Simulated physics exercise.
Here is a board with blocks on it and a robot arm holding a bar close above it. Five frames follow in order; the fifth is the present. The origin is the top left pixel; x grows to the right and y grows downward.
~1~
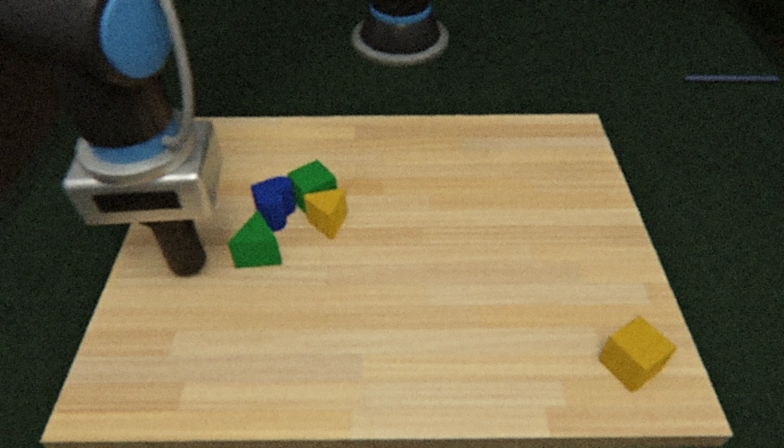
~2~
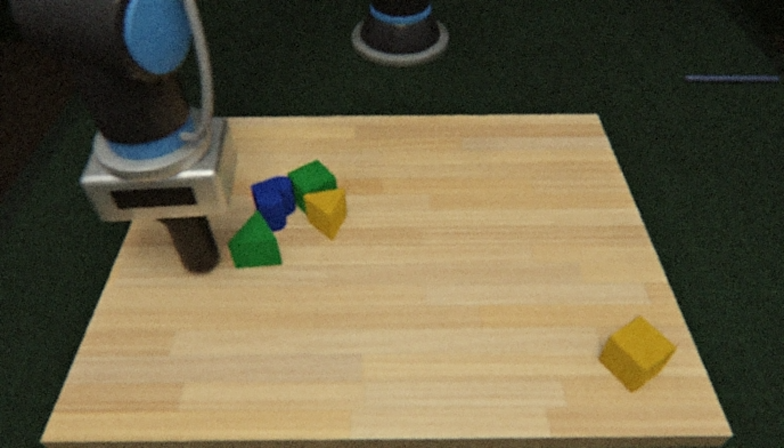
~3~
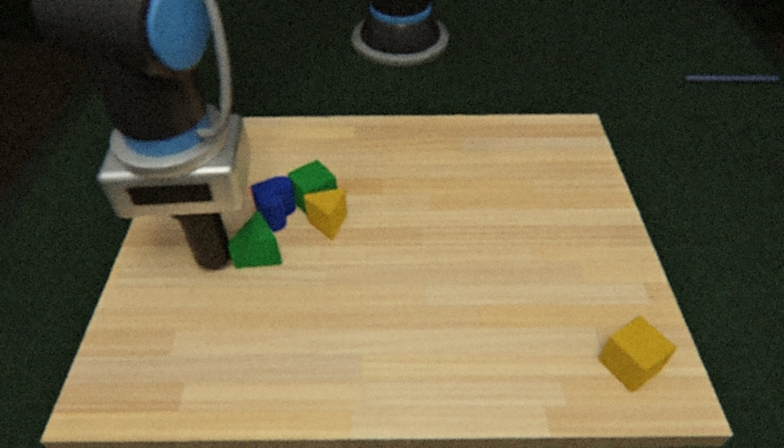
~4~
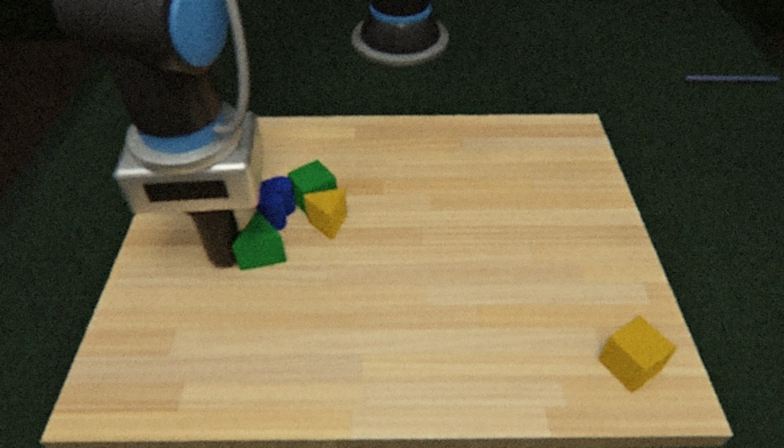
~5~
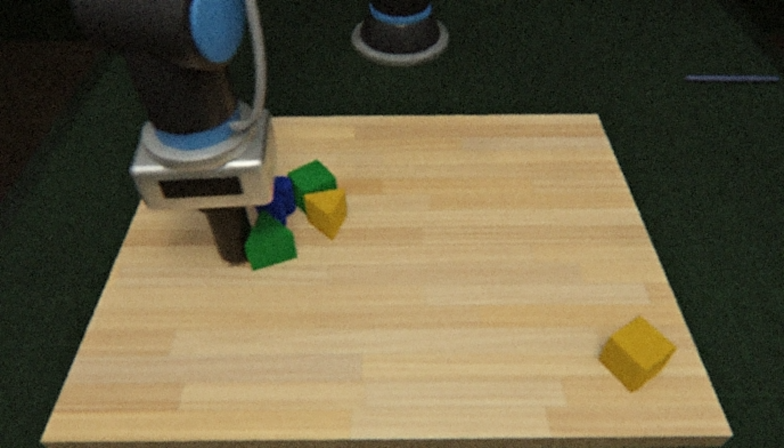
Robot arm moving a dark bar slowly right across a wooden board, then nudging a green block slightly right beside other blocks.
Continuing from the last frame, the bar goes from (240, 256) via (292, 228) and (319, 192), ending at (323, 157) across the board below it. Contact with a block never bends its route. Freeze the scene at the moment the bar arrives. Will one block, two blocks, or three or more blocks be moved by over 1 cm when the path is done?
Moved: More than two.
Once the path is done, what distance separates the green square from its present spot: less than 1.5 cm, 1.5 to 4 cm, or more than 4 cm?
Movement: Over 4 cm.
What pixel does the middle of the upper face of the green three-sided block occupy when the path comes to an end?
Its top middle: (307, 222).
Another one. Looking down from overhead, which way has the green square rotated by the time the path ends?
Spins clockwise.
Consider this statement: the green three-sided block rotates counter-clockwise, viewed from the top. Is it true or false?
The statement is incorrect.
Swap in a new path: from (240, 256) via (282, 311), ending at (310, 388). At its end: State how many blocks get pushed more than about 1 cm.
Blocks moved: One.
The first path, step by step. One third of the way, bar (292, 221); green three-sided block (306, 222), turned 25° clockwise; blue heart (280, 177), turned 55° anticlockwise; green square (317, 169), turned 20° clockwise.
Two thirds of the way, bar (318, 185); green three-sided block (307, 222), turned 25° clockwise; blue heart (284, 160); green square (341, 147), turned 60° clockwise; yellow three-sided block (337, 193), turned 55° clockwise.
At the end, bar (322, 150); green three-sided block (307, 222), turned 25° clockwise; blue heart (283, 159), turned 155° anticlockwise; green square (353, 133), turned 125° clockwise; yellow three-sided block (337, 193), turned 55° clockwise.
